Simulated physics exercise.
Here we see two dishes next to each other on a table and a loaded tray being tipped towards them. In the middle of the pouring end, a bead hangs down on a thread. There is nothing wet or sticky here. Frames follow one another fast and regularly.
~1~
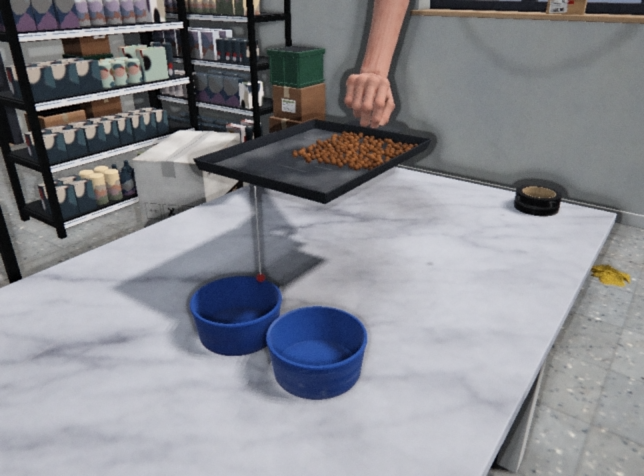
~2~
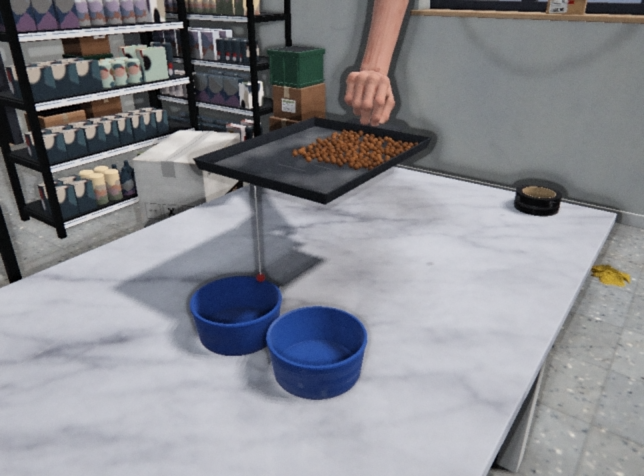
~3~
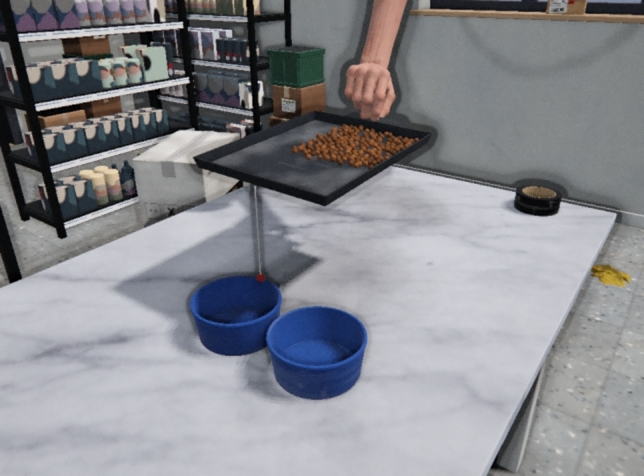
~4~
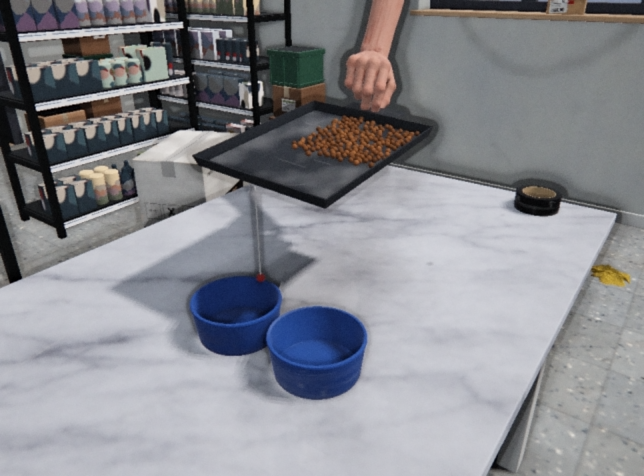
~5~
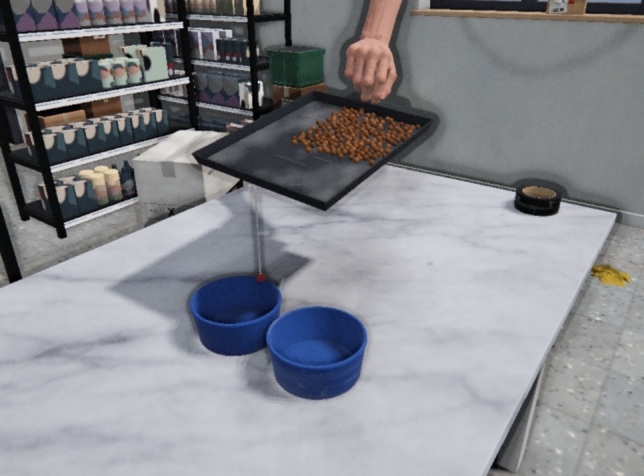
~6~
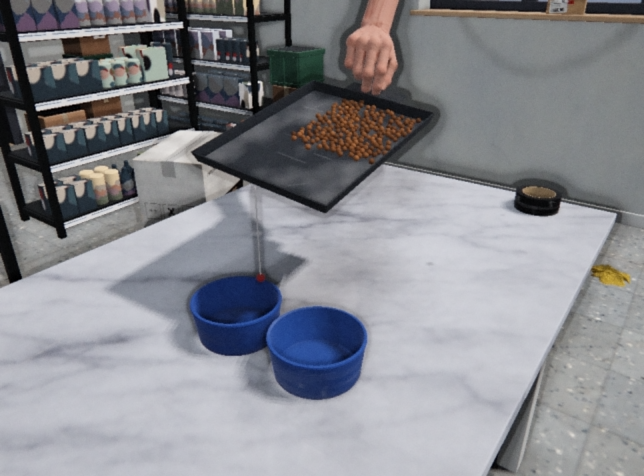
In this clip, a hand holds a black tray of brown cereal balls above two blue dishes on a marble-patterned table; after staying level briefly, the tray's far side rises slightly, tilting it gradually toward the viewer.
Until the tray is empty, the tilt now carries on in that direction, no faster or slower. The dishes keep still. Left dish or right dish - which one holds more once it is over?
The right one holds more.
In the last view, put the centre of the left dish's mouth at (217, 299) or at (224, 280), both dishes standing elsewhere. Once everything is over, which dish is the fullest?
Try 1: The right-side dish; try 2: The right-side dish.
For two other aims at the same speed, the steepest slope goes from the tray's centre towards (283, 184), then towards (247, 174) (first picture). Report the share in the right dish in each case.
First case: 70 %; second case: 0 %.
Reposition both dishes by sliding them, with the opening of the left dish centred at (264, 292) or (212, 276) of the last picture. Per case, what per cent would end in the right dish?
Roughly 90% the first time and 50% the second time.
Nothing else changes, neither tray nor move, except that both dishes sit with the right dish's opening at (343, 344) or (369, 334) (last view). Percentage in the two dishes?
Roughly 50 %, then roughly 60 %.
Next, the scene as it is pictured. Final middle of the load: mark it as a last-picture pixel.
I'd put the middle somewhere around (318, 359).
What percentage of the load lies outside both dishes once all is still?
That works out to something like 10 per cent.
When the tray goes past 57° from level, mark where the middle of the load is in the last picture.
I'd put it at about (320, 205).
Just after the last frame, tray tipped steeply; the larger part on the tray; roughly a quarter in the right dish; just a few in the left dish; just a few outside both; about a tenth in the air.
A moment on, tray tipped right over; about a tenth on the tray; the larger part in the right dish; just a few in the left dish; about a tenth outside both; about a tenth in the air.
Further on, tray tipped past a quarter turn; the larger part in the right dish; just a few in the left dish; about a tenth outside both.
When it is over, tray tipped past a quarter turn; the larger part in the right dish; just a few in the left dish; about a tenth outside both.
